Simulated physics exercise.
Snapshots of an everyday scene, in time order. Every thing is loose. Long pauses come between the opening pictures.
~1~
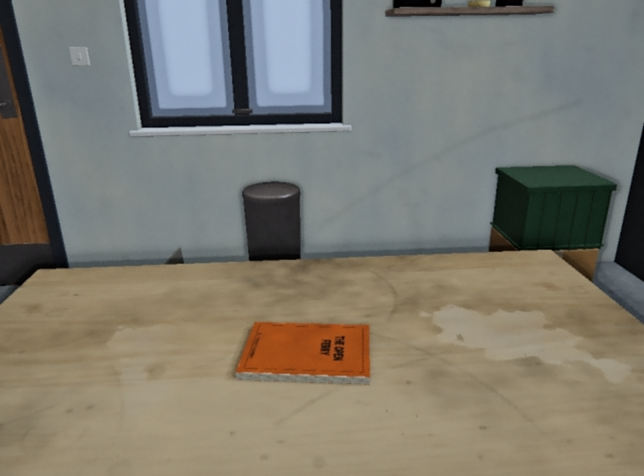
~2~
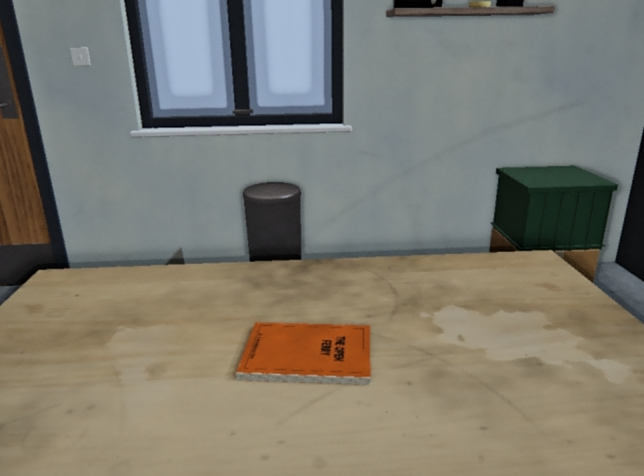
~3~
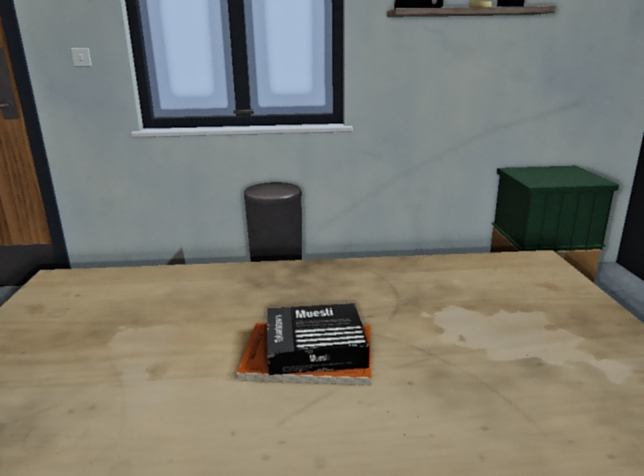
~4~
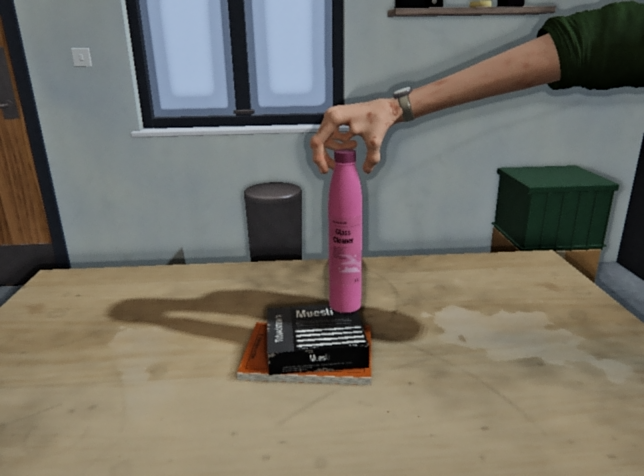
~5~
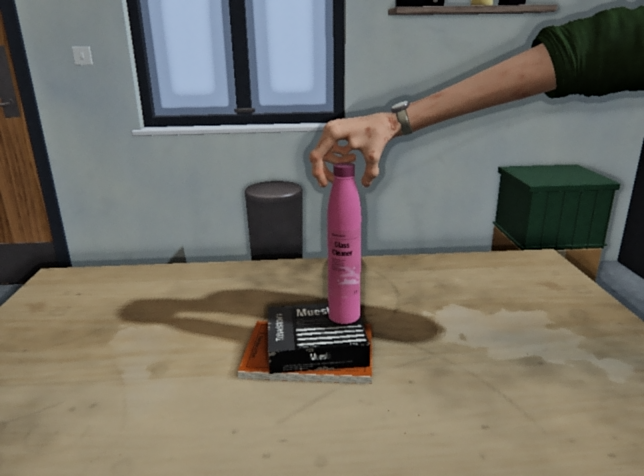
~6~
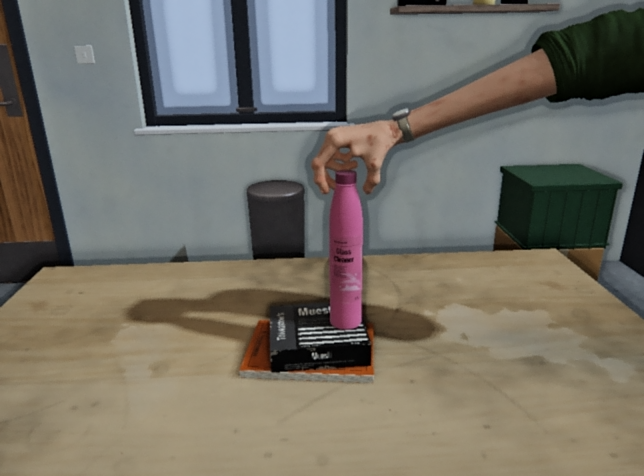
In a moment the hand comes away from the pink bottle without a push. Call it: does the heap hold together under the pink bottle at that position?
It holds together.
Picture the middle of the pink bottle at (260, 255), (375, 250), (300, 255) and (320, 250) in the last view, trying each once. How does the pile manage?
Attempt one, the pile falls over; attempt two, it falls over; attempt three, it survives; attempt four, it survives.
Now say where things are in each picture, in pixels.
In the first picture, the last thing is not in view yet.
In the second picture, the last thing is not in view yet.
In the third picture, the last thing is not in view yet; black packet (315, 336).
The fourth picture shows still above its spot; pink bottle (345, 232); black packet (315, 336).
The fifth picture shows still above its spot; pink bottle (344, 245); black packet (316, 335).
The sixth picture shows in place under the hand; pink bottle (346, 251); black packet (318, 334).
Then, 0.90 s after the last picture, nothing has stirred.
Then, 2.10 s after the last picture, pink bottle resting near (347, 252).
At rest, all 3 in place. Seen from the same camera at the end, pink bottle near (347, 252). The pile holds.
